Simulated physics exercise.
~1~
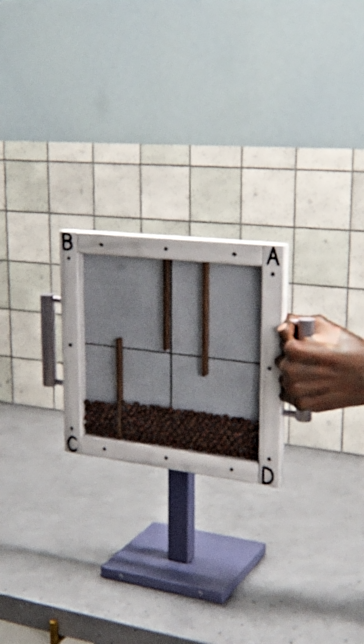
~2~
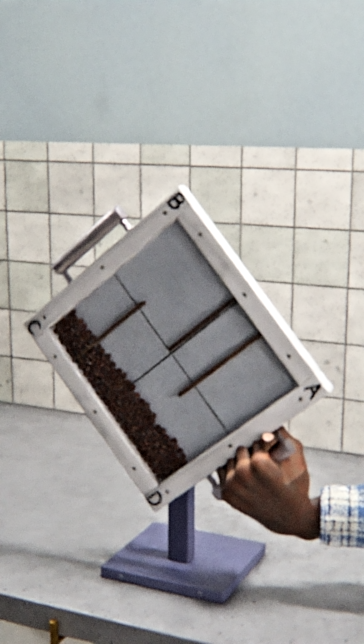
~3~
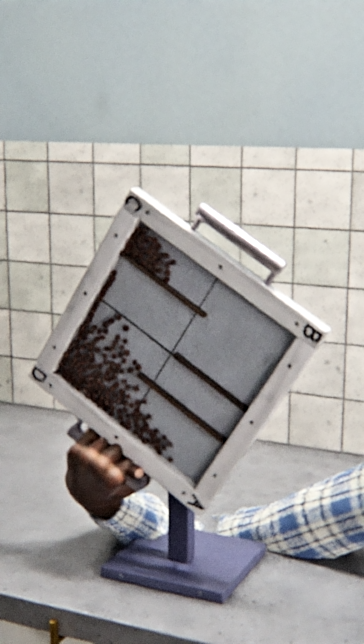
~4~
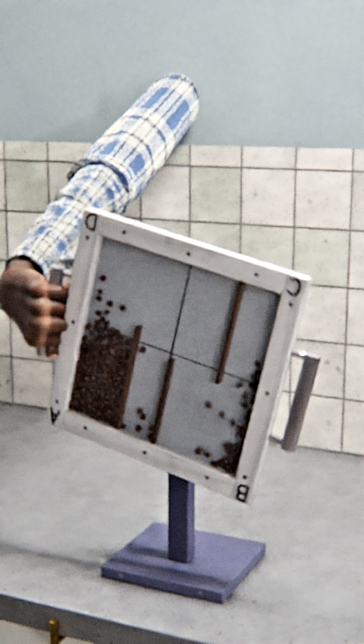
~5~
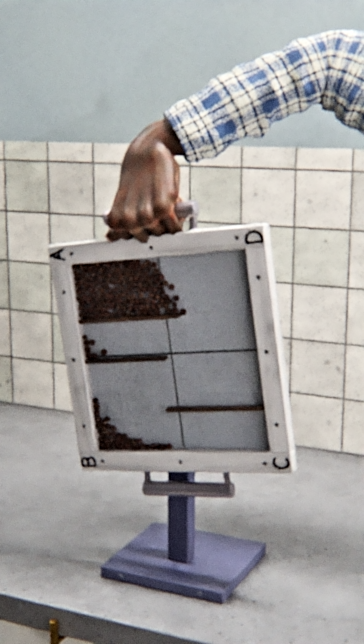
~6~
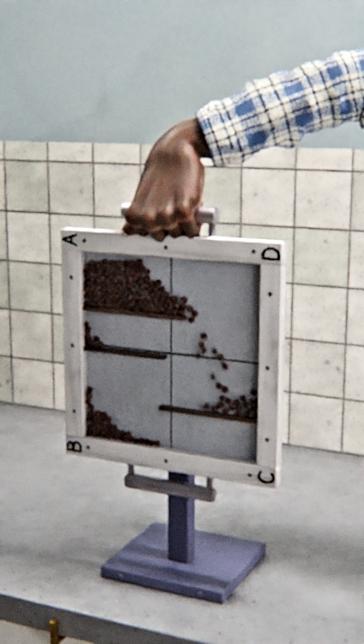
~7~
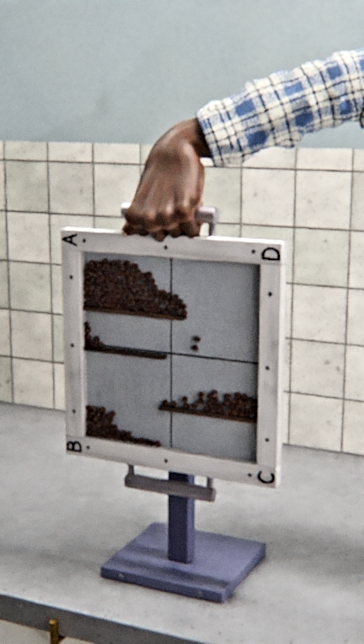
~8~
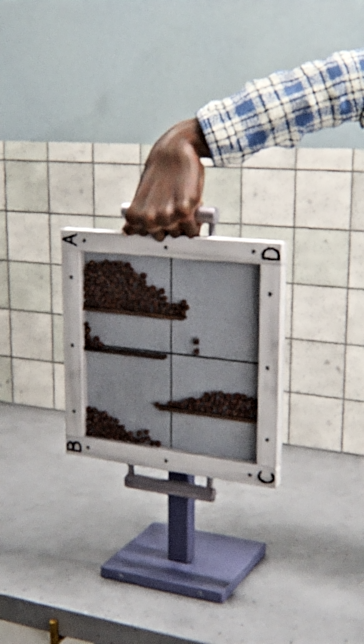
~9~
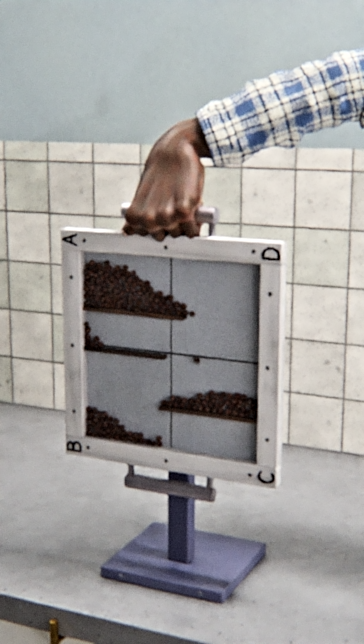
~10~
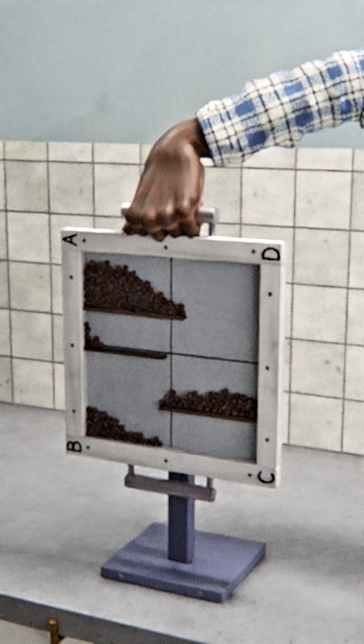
A hand in a blue and white plaid sleeve turns a square, white-framed case on a purple stand, on a grey table before cream tiles, seen from the front by a still camera. Dark beads lie along the bottom, beneath and around three brown strips on a grey, cross-lined panel. The hand rotates the case counterclockwise, and the beads slide and scatter, heaping at both lower corners once it is nearly upside down. It turns on until A is upper left, then holds still. Stray beads drop, and the rest settle in piles on the ledges and lower left floor.
